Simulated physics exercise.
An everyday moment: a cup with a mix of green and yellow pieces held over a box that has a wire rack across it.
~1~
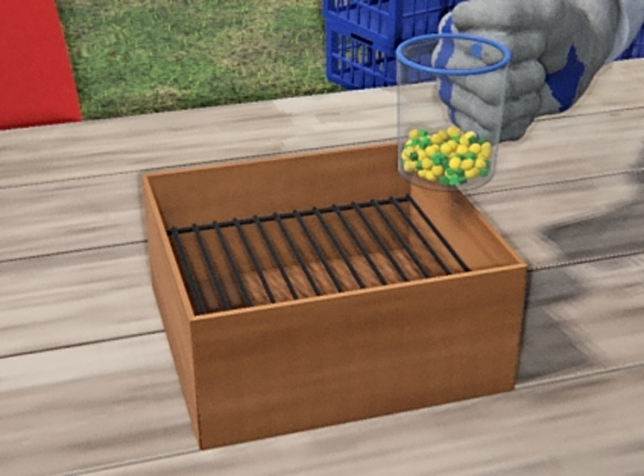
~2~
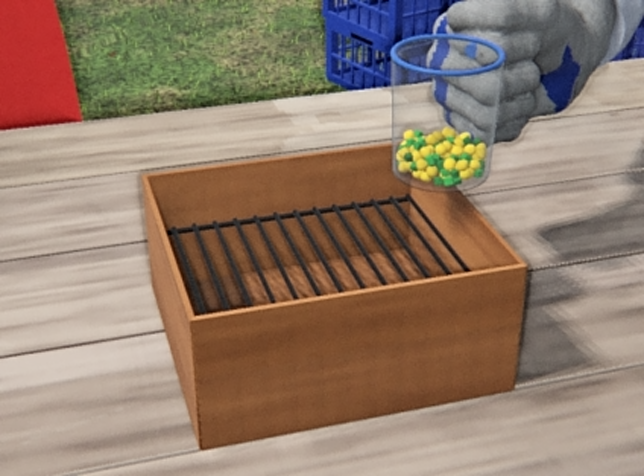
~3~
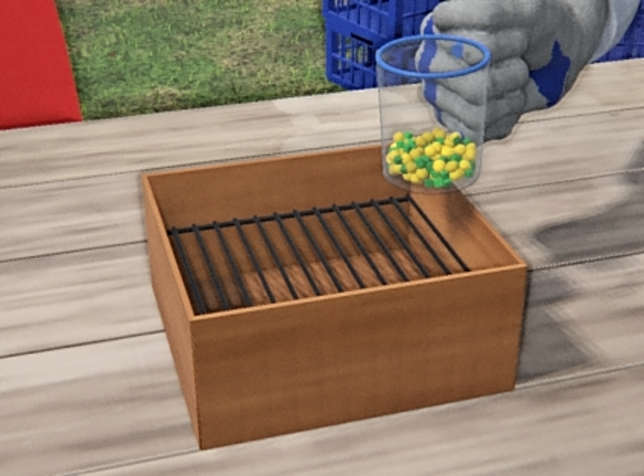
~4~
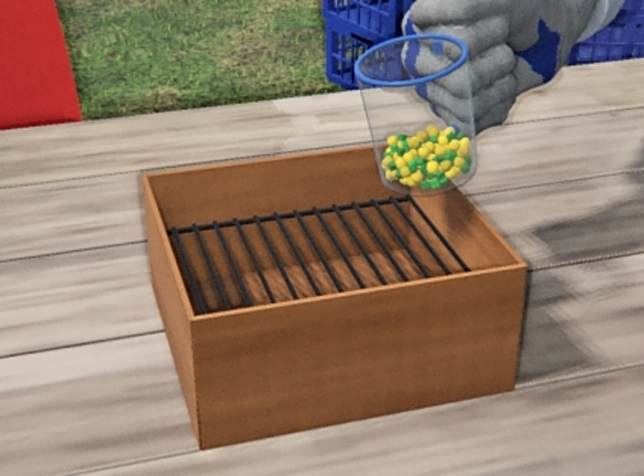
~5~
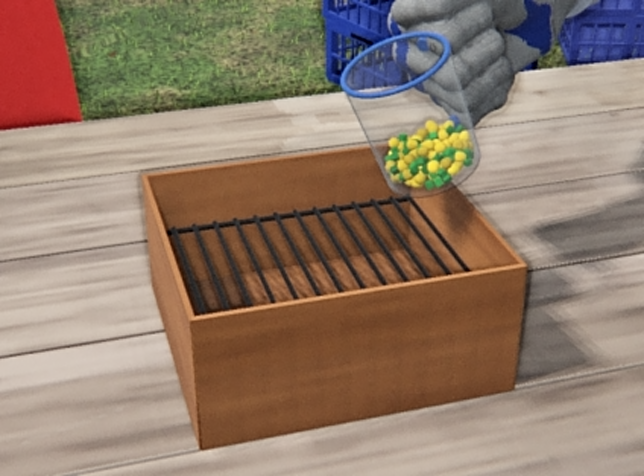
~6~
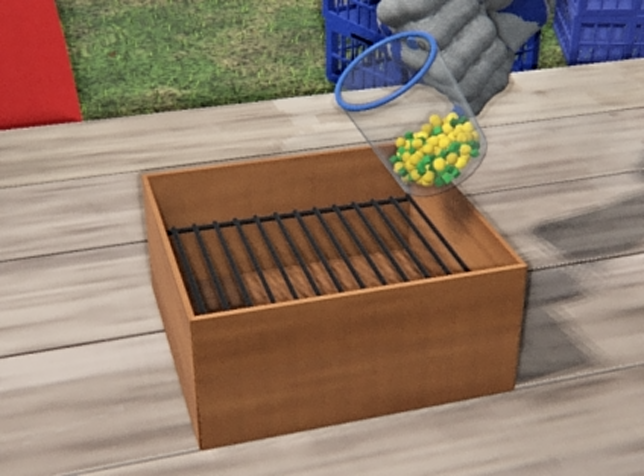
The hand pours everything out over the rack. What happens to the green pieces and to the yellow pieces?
Green: They drop through. Yellow: They drop through.
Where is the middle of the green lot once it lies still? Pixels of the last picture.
Near (324, 338).
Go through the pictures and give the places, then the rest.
Cup near (450, 113), upright; rack near (220, 290), 14 wires across; green small cubes near (443, 159), narrower than the gaps; yellow clay pellets near (449, 155), narrower than the gaps, in the first frame.
Cup near (444, 114), upright; yellow ones near (444, 156), in the second frame.
Cup near (432, 115), tipped 2°; green ones near (428, 161), in the third frame.
Cup near (420, 117), tipped 12°; yellow ones near (429, 156), in the fourth frame.
Cup near (415, 117), tipped 22°; green ones near (425, 161), in the fifth frame.
Cup near (415, 117), tipped 32°; rack near (220, 290); green ones near (432, 158); yellow ones near (437, 150), in the sixth frame.
Then, 0.46 s on from there, green ones, the whole lot in the cup; yellow ones, the whole lot in the cup.
Then, 0.95 s on from there, green ones, the whole lot in the cup; yellow ones, the whole lot in the cup.
Then, 1.53 s on from there, green ones, near a quarter on or over the wires, the bulk under the rack; yellow ones, near a quarter on or over the wires, the bulk under the rack.
In the end, green ones, the whole lot under the rack; yellow ones, the whole lot under the rack.
